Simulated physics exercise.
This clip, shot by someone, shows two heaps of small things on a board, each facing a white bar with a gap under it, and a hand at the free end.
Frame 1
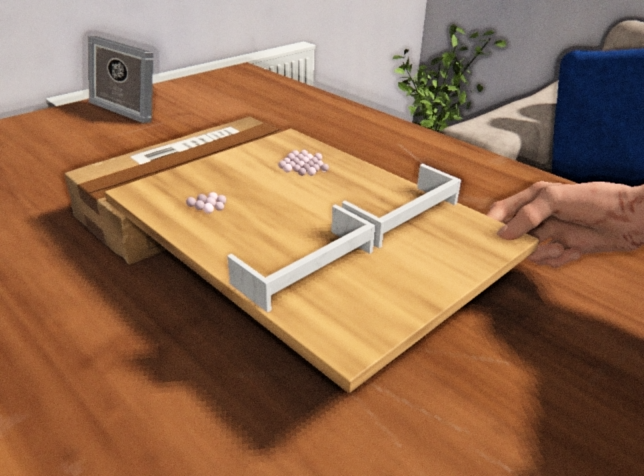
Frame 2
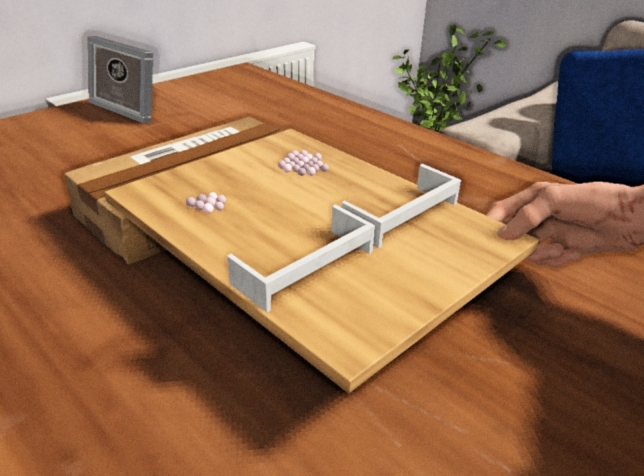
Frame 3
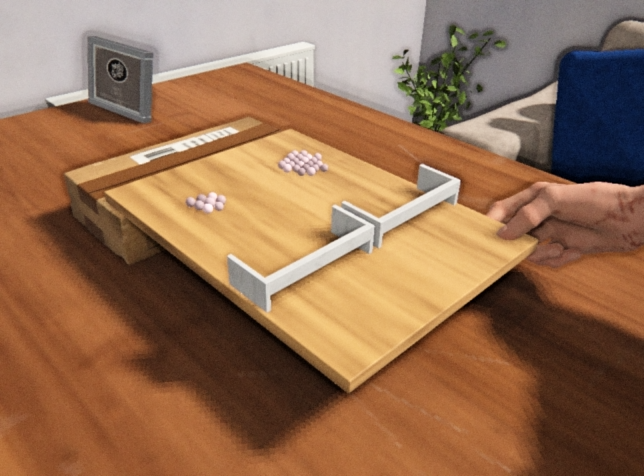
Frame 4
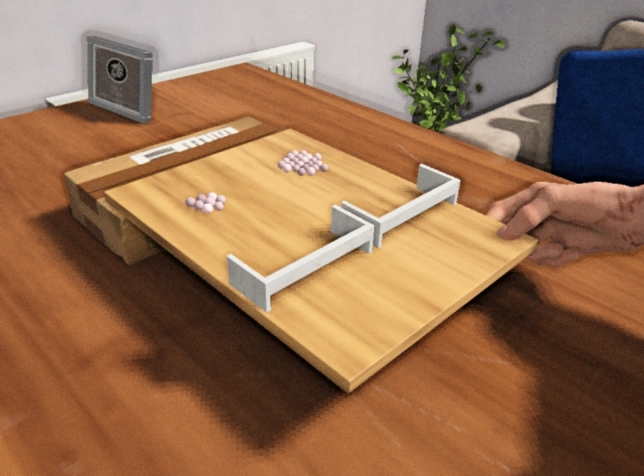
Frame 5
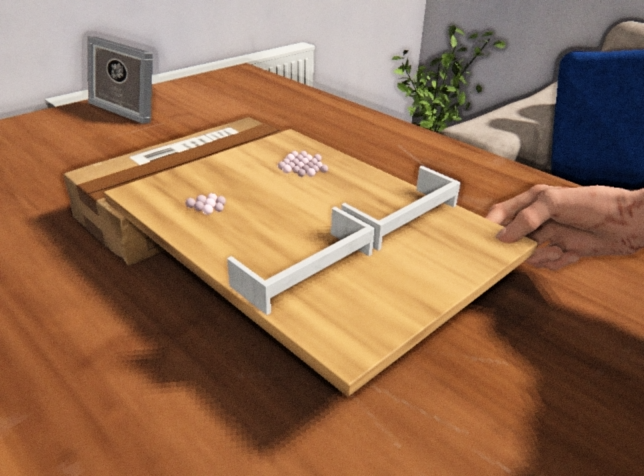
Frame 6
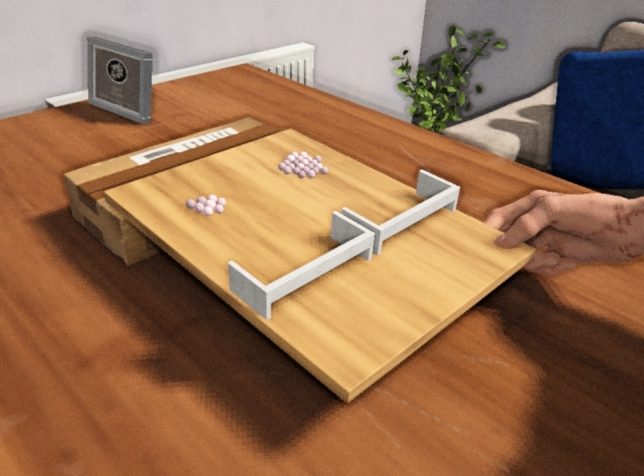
A hand lowers the board's free end very slightly while two heaps of beads stay still.
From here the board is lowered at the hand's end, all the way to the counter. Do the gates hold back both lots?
The near portion makes it out. The far portion makes it out.
Then, 0.26 s later than the last frame, board sloping at 8°; near portion where it was; far portion where it was.
Then, 0.54 s later than the last frame, board resting at 11°; near portion on its way down; far portion on its way down.
Then, 0.87 s later than the last frame, board resting at 11°; near portion every one past its gate; far portion every one past its gate.
When it is over, board resting at 11°; near portion every one past its gate; far portion every one past its gate.
